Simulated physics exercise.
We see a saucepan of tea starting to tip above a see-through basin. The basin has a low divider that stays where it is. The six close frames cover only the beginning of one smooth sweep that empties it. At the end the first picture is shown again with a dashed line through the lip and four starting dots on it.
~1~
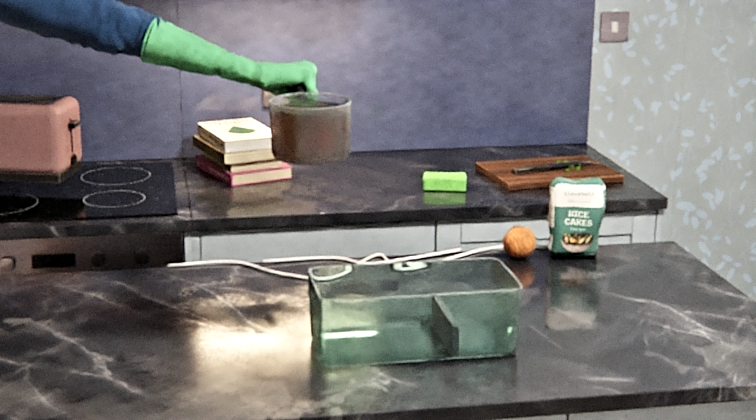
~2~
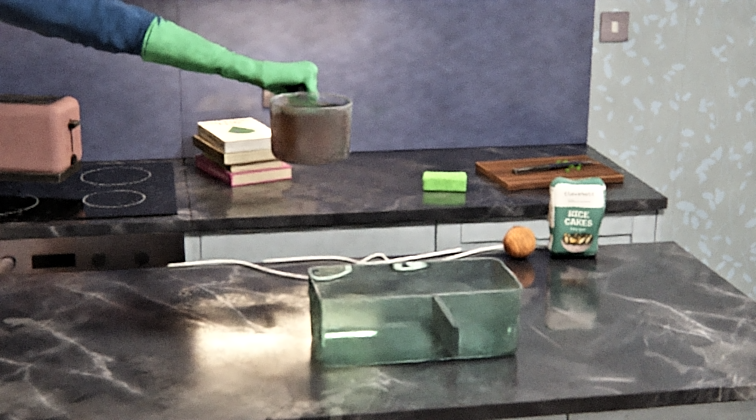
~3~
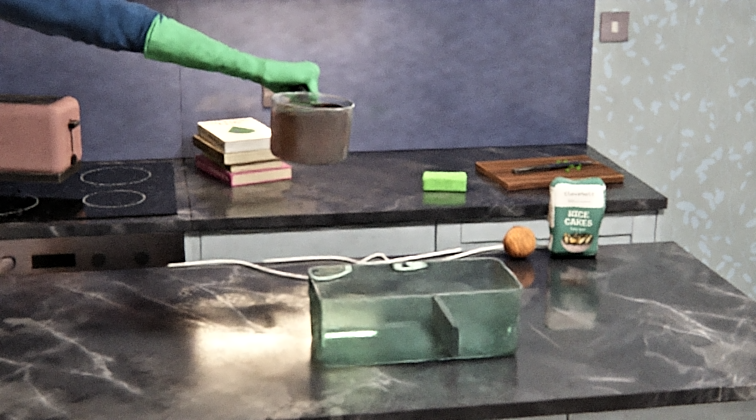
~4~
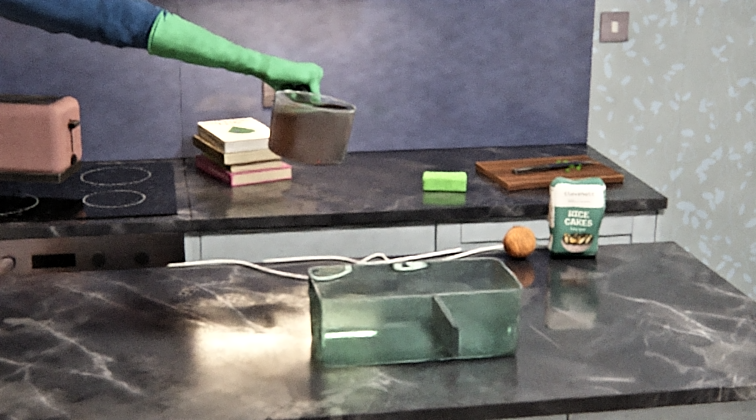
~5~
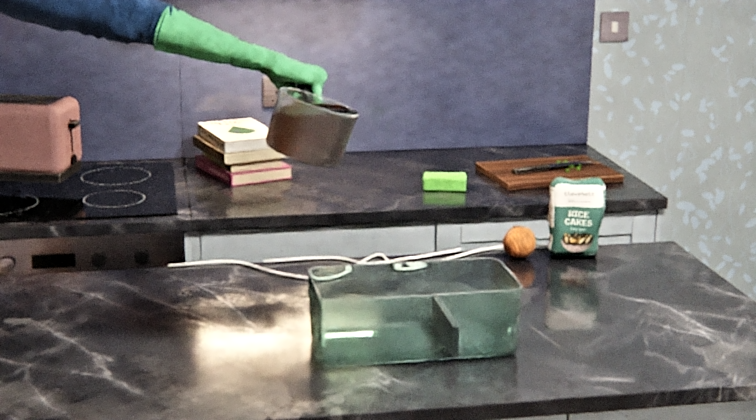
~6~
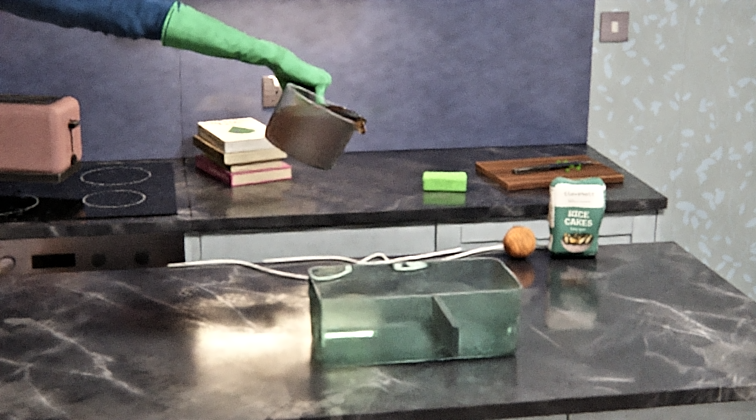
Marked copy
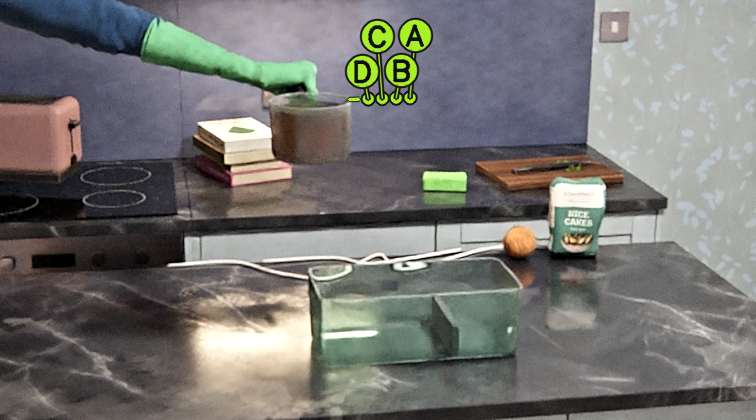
In a kitchen, a green-gloved hand held a saucepan of brown liquid above a clear, divided basin on the dark counter, then gradually tilted it to the right until some liquid slipped over the lip.
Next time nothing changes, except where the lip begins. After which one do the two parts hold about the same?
Best: C.
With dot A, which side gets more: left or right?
More ends on the right.
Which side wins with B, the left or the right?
The right side.
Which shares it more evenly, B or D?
Here it is dot B.
In lime, A at (410, 97); B at (396, 98); C at (382, 98); D at (368, 99).
If A is chosen, about 12 % ends left of the wall and 85 % right of it.
If B is chosen, about 31 % ends left of the wall and 67 % right of it.
If C is chosen, about 48 % ends left of the wall and 50 % right of it.
If D is chosen, about 79 % ends left of the wall and 18 % right of it; 3 % is lost outside.
